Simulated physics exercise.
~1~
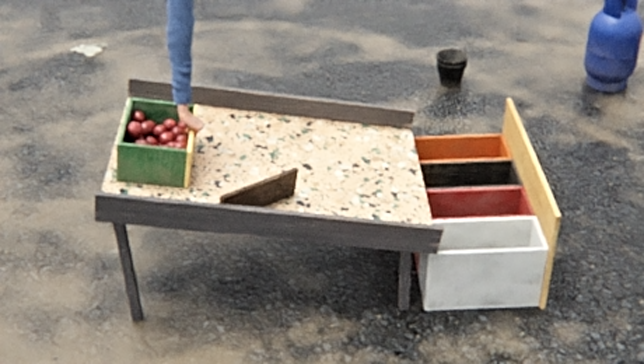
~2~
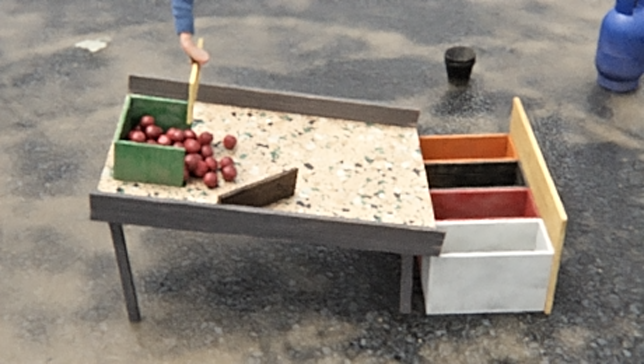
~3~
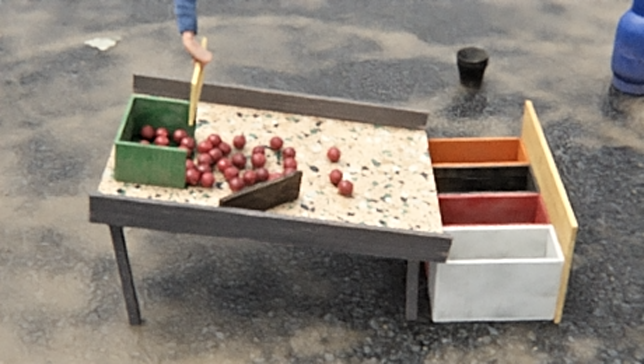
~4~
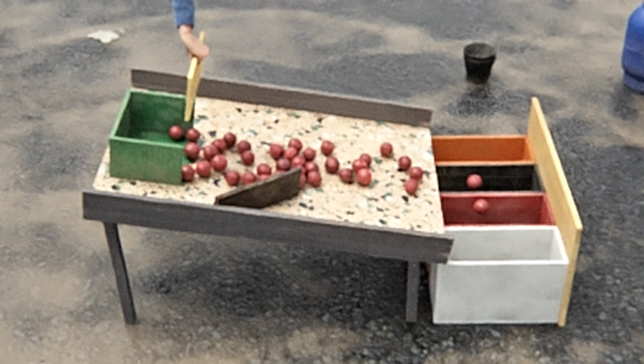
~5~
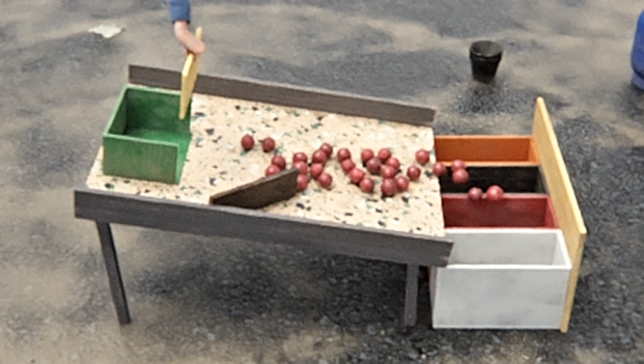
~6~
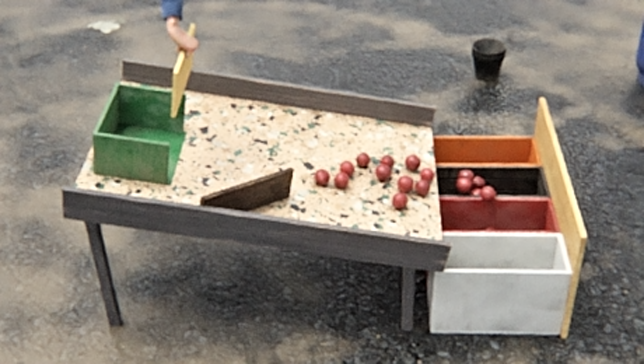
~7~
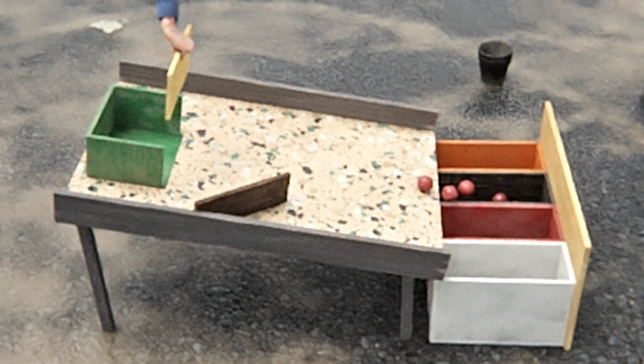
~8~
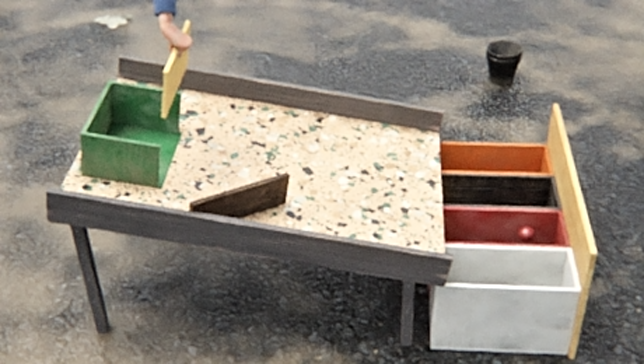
To begin with, a hand reaches down to a green pen of small red balls at the top of a speckled, sloping table, with an angled board part-way down and orange, black, red and white bins at the lower end. The hand lifts the pen's yellowish gate, and the balls spill out. They spread down the slope to the right, some passing close by the angled board, as the pen empties. Reaching the edge, they drop towards the black and red bins in a stream that thins to a few stragglers. Finally the table is bare, the hand still holds the gate up, and one ball shows in the red bin.
